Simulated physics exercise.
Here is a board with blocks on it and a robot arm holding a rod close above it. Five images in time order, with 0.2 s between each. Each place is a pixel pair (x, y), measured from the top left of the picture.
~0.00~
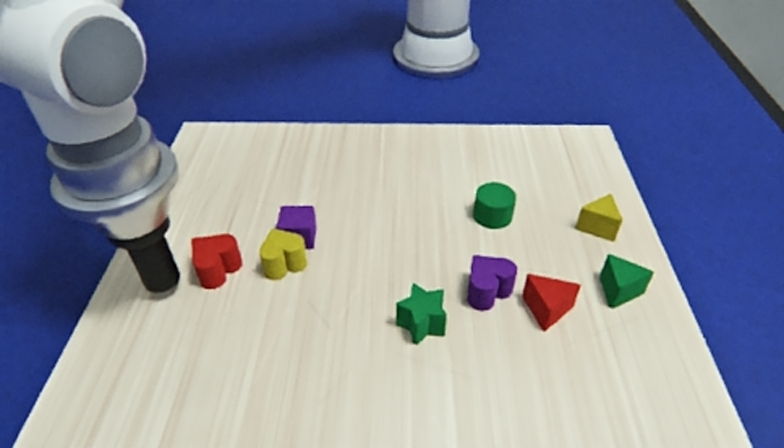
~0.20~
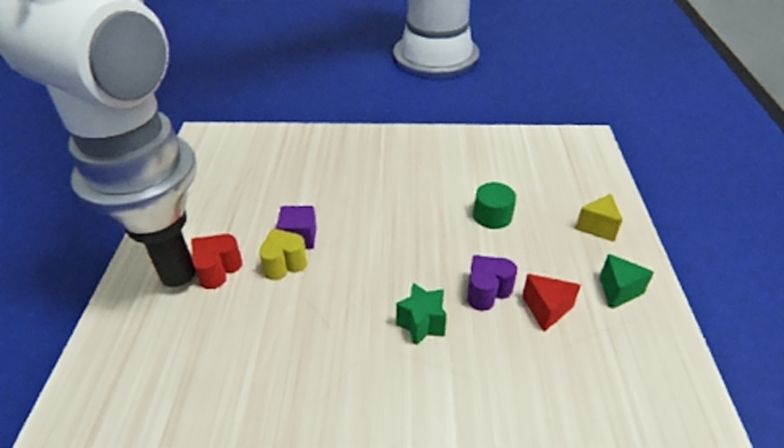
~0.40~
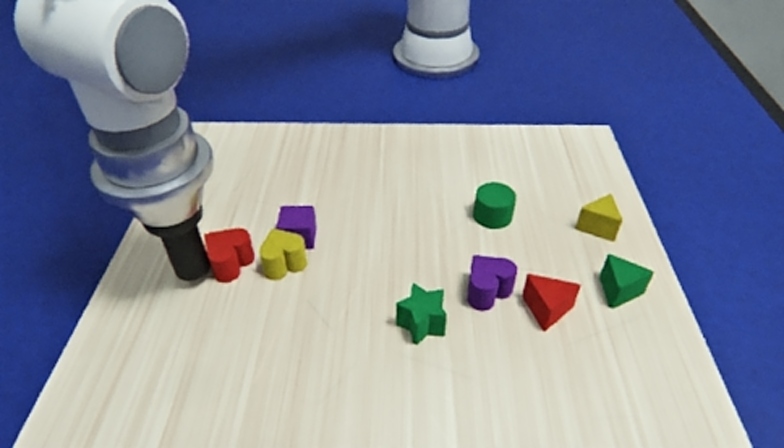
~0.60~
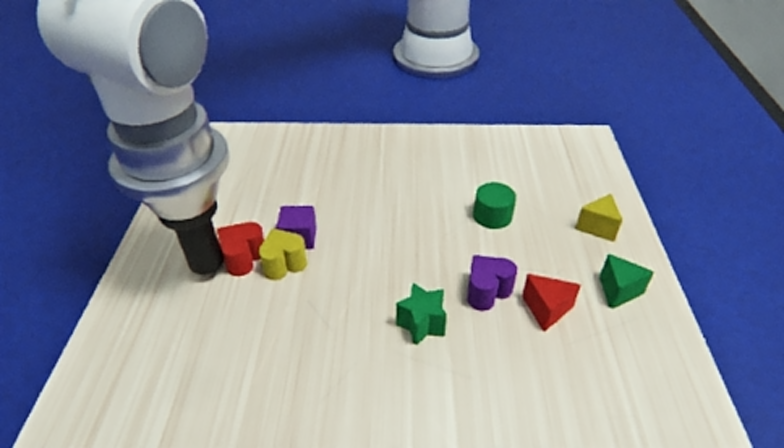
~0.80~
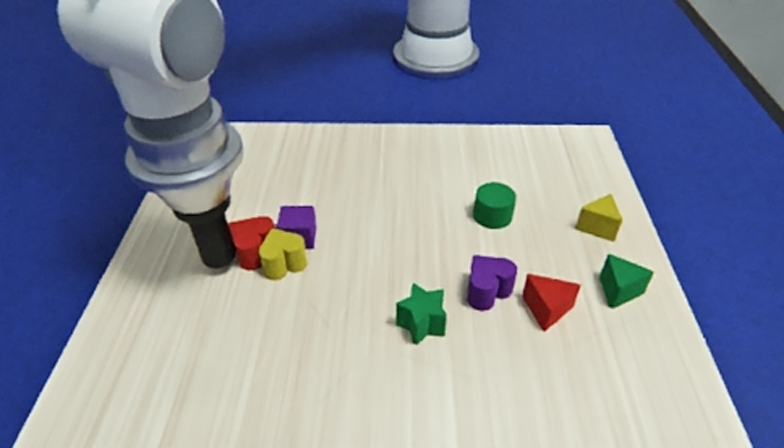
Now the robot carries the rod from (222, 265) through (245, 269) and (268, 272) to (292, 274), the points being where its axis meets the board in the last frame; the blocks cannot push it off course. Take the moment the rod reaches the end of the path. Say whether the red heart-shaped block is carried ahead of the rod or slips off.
The rod has moved past the red heart-shaped block by the time the path ends.
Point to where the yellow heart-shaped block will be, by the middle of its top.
Expect it around (324, 238).
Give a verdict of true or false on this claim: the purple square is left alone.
That statement is not accurate.
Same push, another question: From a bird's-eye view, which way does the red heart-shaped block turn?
From above, the turn goes anticlockwise.
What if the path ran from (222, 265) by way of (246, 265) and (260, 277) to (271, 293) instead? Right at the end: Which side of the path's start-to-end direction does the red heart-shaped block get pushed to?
Answer: Left.
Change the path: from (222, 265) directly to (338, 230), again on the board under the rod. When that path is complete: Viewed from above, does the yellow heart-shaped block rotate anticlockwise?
I believe not.
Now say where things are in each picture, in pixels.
In the first picture, rod tip at (163, 280); block tops, red heart-shaped block at (211, 248); yellow heart-shaped block at (280, 243); purple square at (295, 216).
In the second picture, rod at (178, 274); blocks unchanged.
In the third picture, rod at (193, 268); red heart-shaped block at (225, 242).
In the fourth picture, rod at (207, 262); red heart-shaped block at (238, 236).
In the fifth picture, rod at (219, 256); red heart-shaped block at (250, 230); yellow heart-shaped block at (280, 243); purple square at (295, 216).
What follows on the original path. Halfway along, rod at (255, 261); red heart-shaped block at (269, 225), turned 40° anticlockwise; yellow heart-shaped block at (299, 242), turned 20° clockwise; purple square at (304, 213).
At the end, rod at (291, 264); red heart-shaped block at (272, 224), turned 50° anticlockwise; yellow heart-shaped block at (324, 238); purple square at (307, 210).
